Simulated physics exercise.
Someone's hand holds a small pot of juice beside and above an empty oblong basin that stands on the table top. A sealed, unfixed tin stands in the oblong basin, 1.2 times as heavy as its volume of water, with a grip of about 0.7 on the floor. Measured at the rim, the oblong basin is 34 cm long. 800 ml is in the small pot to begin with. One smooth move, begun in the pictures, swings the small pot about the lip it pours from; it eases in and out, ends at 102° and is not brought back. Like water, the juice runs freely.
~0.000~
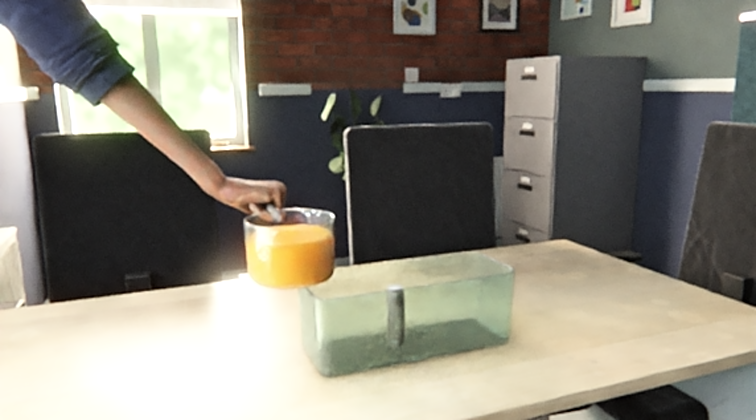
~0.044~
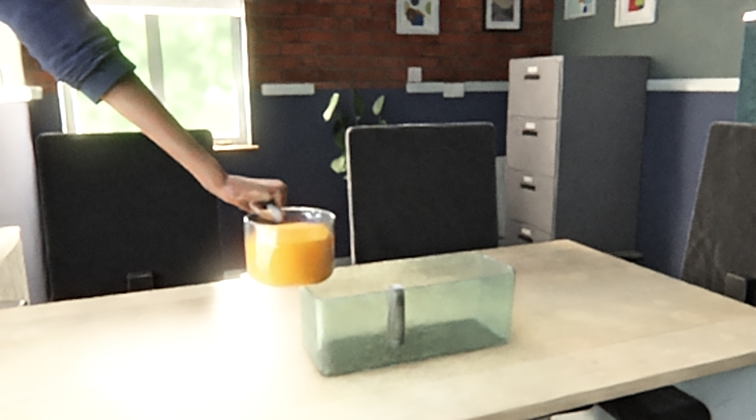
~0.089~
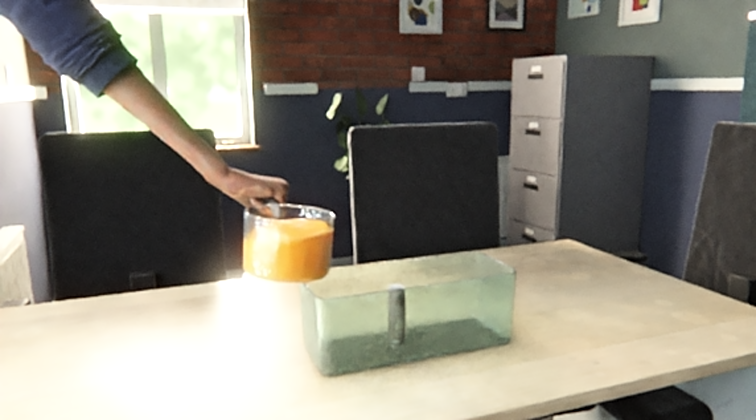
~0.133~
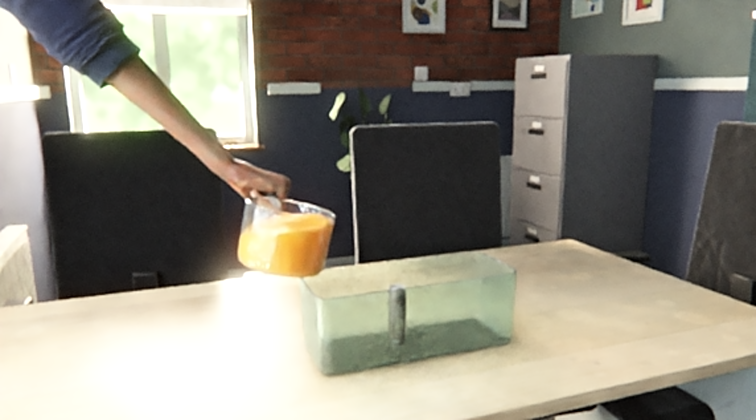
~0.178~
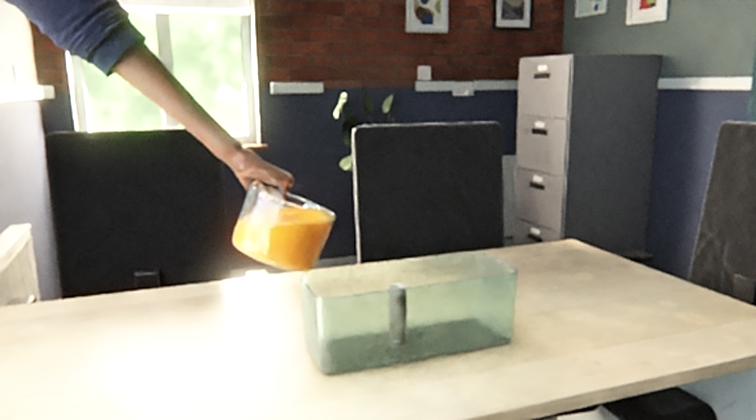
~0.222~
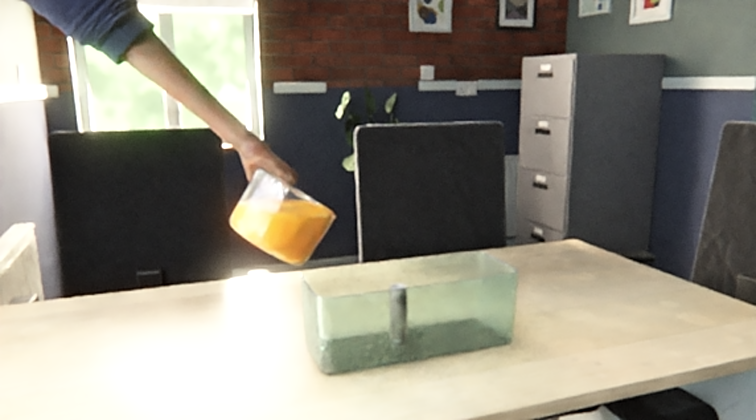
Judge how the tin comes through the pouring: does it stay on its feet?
It survives.
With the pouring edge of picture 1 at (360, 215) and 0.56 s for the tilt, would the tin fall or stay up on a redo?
Result: Tin upright.
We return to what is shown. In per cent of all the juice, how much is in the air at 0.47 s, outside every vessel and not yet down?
Some 36 % is the figure.
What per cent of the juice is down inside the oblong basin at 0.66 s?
Some 64 per cent.
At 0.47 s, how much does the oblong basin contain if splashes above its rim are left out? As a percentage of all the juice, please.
Roughly 3 percent of it.
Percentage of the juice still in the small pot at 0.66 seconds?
Around 10 in a hundred is still there.
By 0.47 s the tilt is 96° and 60 per cent is still to pour; the tin stands where it began.
By 0.66 s the tilt is 102° and 10 per cent is still to pour; the tin stands where it began.
By 0.85 s the tilt is 102° and 2 per cent is still to pour; the tin stands where it began.
By 1.06 s the tilt is 102° and 0 per cent is still to pour; the tin stands where it began.
At rest the tin stands where it began.
